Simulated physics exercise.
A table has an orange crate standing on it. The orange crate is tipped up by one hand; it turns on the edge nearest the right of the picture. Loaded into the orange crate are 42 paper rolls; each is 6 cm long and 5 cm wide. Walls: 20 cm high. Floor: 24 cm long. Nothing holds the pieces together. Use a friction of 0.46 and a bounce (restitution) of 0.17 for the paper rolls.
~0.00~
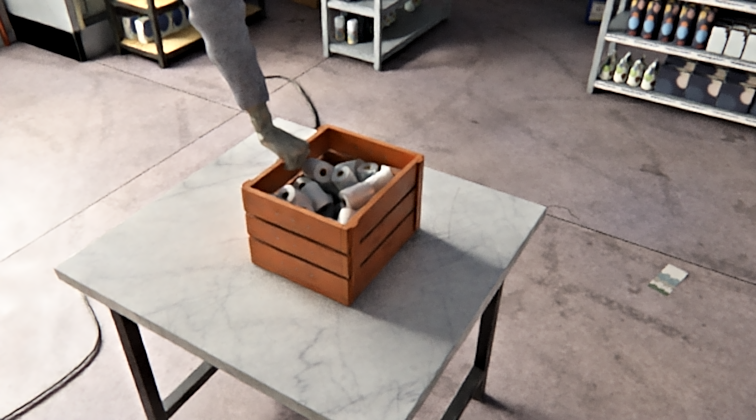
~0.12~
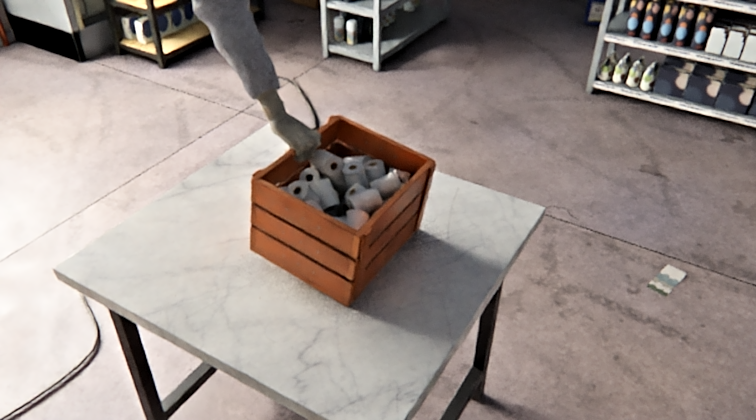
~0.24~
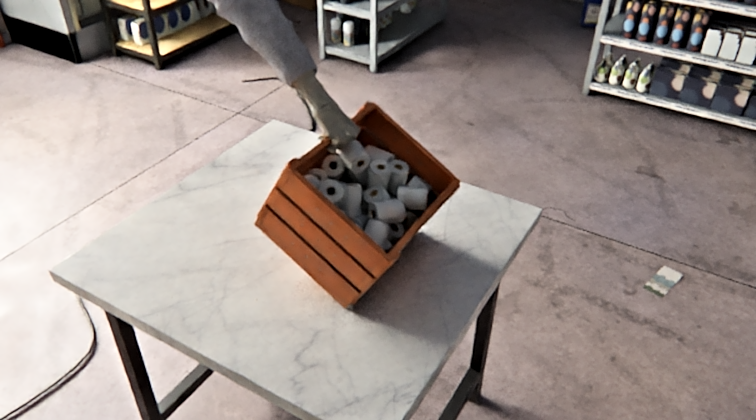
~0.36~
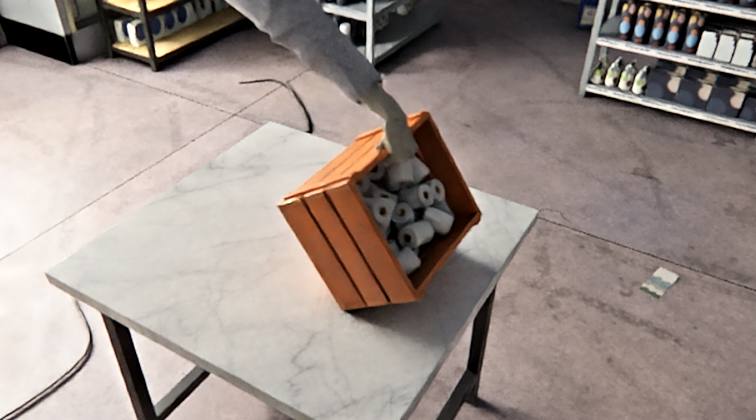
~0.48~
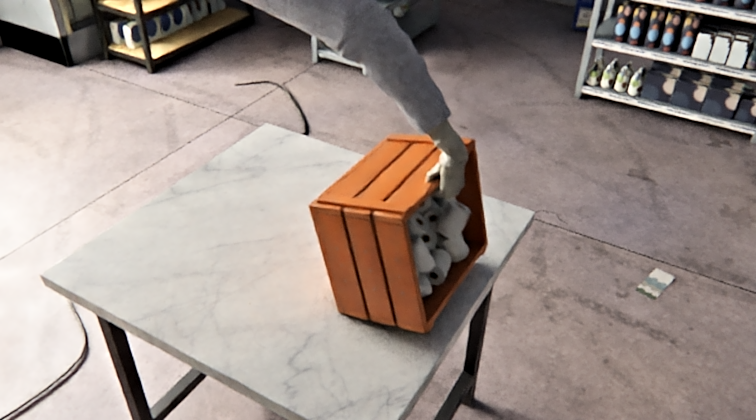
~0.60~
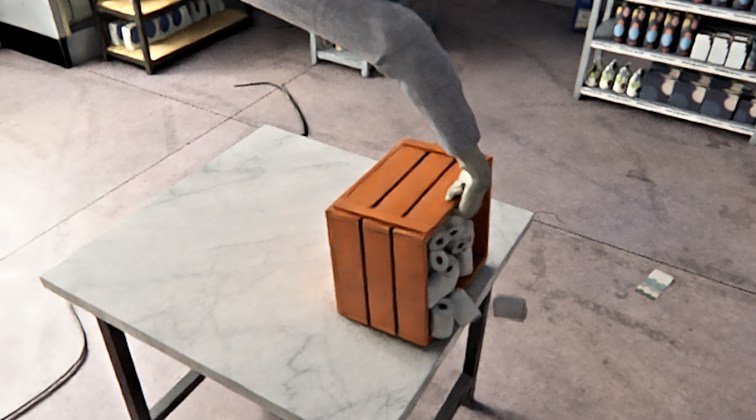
A grey-sleeved arm reaches in from the top left over a pale marble-topped table on a concrete floor, seen from above, with stocked shelves behind. Its hand grips an orange slatted crate packed with white paper rolls. As the camera pans slightly, the hand tips the crate rightward onto its side, and the rolls shift toward the open top until a couple come out at the right.
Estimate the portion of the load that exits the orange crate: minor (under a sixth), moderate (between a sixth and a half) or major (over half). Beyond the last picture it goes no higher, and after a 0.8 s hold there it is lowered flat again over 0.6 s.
The loss from the orange crate is moderate.
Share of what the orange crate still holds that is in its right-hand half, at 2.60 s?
Share in that half: About 70 %.
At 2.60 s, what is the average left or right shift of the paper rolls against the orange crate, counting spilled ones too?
I'd put it at close to 26 cm toward the right.
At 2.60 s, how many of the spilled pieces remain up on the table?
Near 0, by my count.
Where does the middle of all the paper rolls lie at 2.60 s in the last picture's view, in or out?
Their middle is at about (362, 245).
After 0.92 s, tilt 85°; the orange crate is down by 11 of 42.
After 1.32 s, tilt 85°; the orange crate is down by 12 of 42.
After 1.88 s, tilt 9°; the orange crate is down by 13 of 42.
When it is over (at 2.60 s), the orange crate is down by 13 of 42. Asked share, 13 of 42, 31 per cent.
